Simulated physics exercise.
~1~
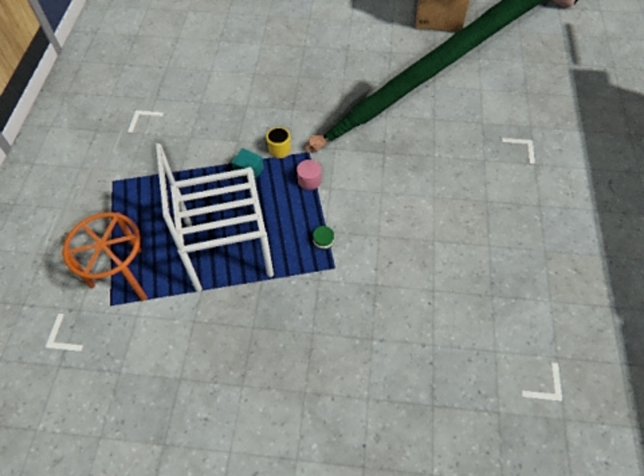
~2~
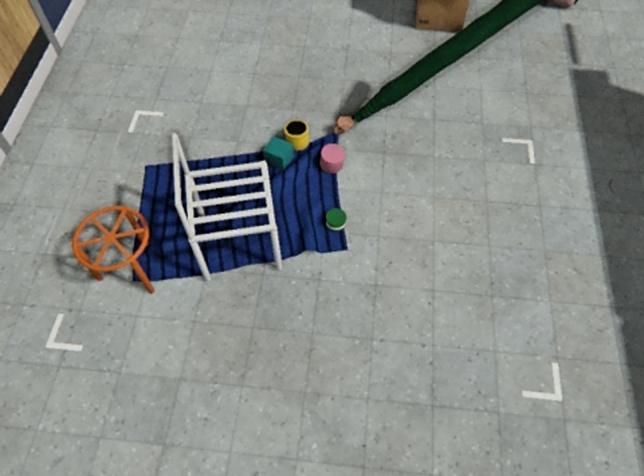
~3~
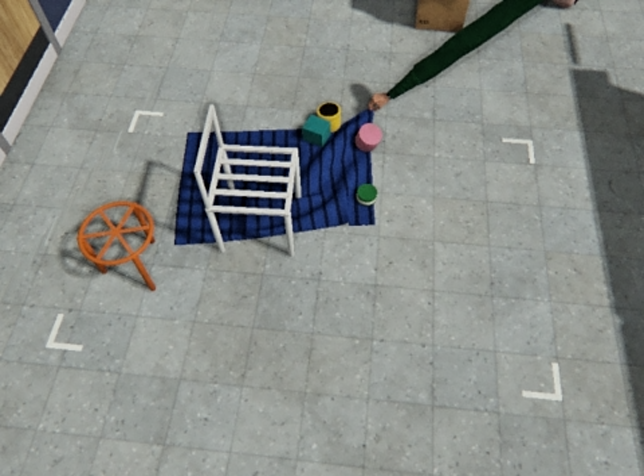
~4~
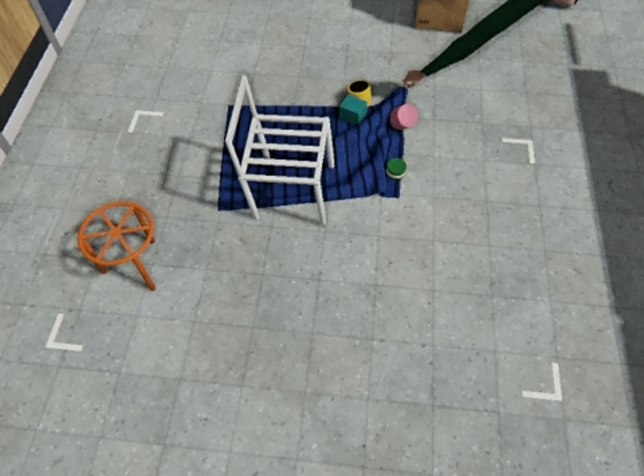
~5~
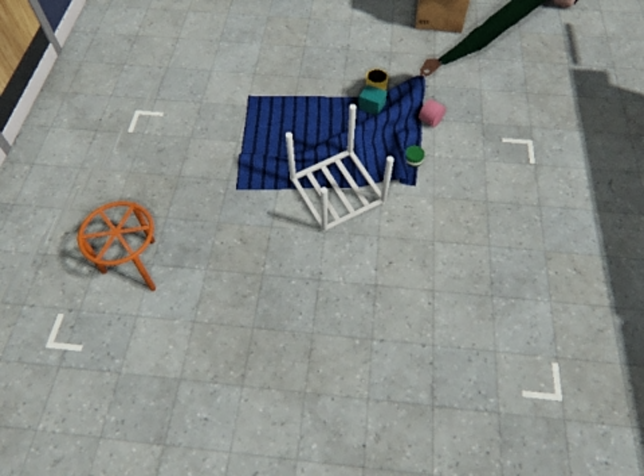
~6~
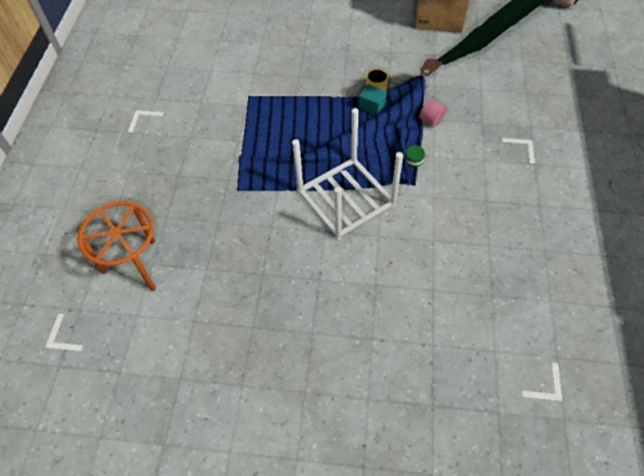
A blue striped cloth is dragged right and up, leaving the orange stool behind and toppling the white chair.
